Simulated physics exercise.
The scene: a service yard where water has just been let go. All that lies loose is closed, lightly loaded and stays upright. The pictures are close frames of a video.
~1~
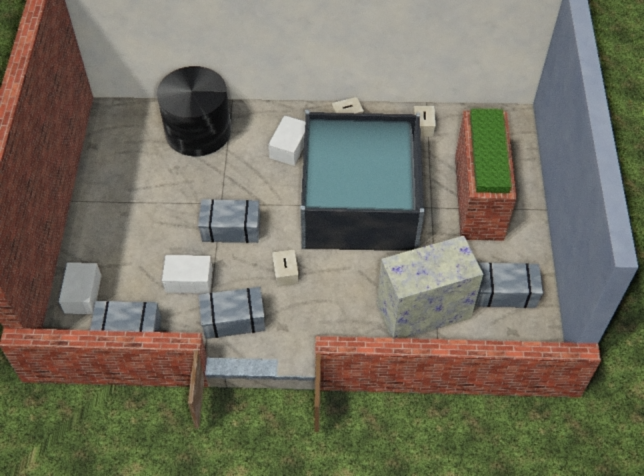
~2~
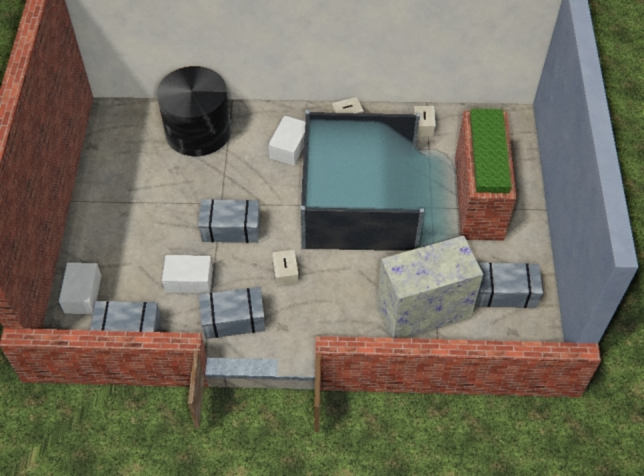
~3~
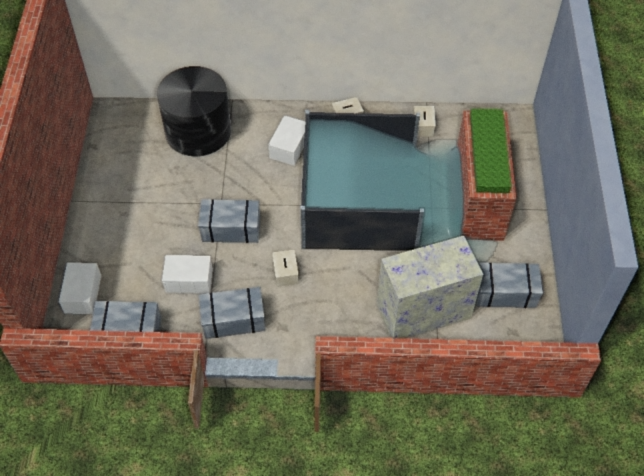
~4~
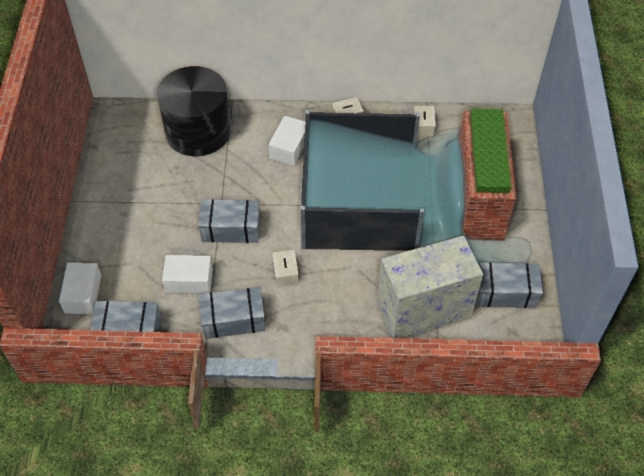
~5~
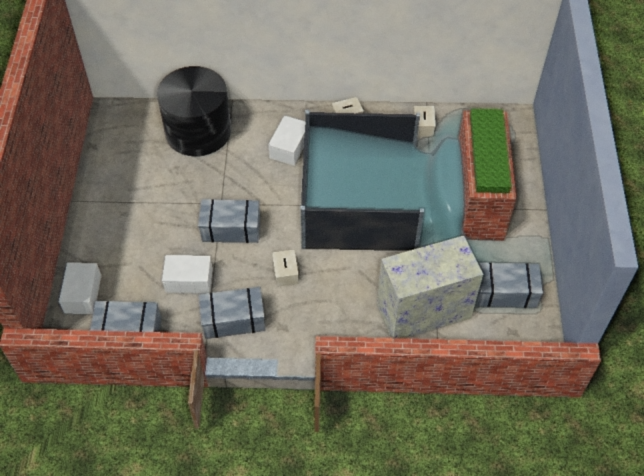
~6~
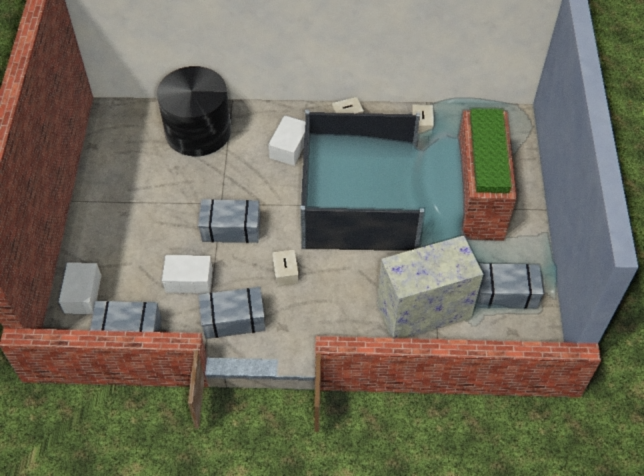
Teal water pours from the opened right side of a dark-walled square tank in a walled yard, seen from a high, fixed viewpoint. A black cylinder, pale boxes and grey dark-banded blocks sit to the left, with a grass-topped brick planter and a speckled block to the right. The water reaches the planter, spreads along it and curls around both ends, while the objects stay in place.
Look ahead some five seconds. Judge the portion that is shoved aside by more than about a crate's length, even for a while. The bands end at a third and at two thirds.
It is from one to two thirds.
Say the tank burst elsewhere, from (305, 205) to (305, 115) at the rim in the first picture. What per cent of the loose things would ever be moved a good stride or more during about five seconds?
I make it 80 per cent.
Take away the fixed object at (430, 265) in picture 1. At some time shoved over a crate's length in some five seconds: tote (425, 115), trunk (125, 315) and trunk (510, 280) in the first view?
In that order: Yes, not that far, yes.
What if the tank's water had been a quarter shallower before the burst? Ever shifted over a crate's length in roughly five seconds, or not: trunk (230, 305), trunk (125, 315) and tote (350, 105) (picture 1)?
In turn: Less than that, under that, moved that far.
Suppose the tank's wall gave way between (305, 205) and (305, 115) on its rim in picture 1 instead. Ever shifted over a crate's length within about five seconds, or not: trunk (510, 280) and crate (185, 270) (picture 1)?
One after the other: Never so far, swept aside.
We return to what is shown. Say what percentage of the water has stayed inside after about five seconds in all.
I make it 98 per cent.
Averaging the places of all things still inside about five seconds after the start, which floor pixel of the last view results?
Near (207, 257).
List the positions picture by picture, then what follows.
The first picture shows a tote at (425, 116), on the bottom; a trunk at (510, 278), on the bottom; 0 of 10 have shifted.
The second picture shows a tote at (425, 116) rests on the ground; a trunk at (510, 278), on the bottom; 0 of 10 have shifted.
The third picture shows a tote at (425, 116) rests on the ground; a trunk at (510, 278) rests on the ground; 0 of 10 have shifted.
The fourth picture shows a tote at (425, 116) rests on the ground; a trunk at (510, 278) rests on the ground; 0 of 10 have shifted.
The fifth picture shows a tote at (425, 116) rests on the ground; a trunk at (510, 278), on the bottom; 0 of 10 have shifted.
The sixth picture shows a tote at (423, 115), on the bottom; a trunk at (511, 279), on the bottom; 0 of 10 have shifted.
A moment on, 1 of 10 are well off their spots; 0 afloat.
Next, 3 of 10 are well off their spots; 2 afloat.
Later, 5 of 10 are well off their spots; 3 afloat.
In the end, 5 of 10 are well off their spots, and 5 have been at some point; 1 afloat.
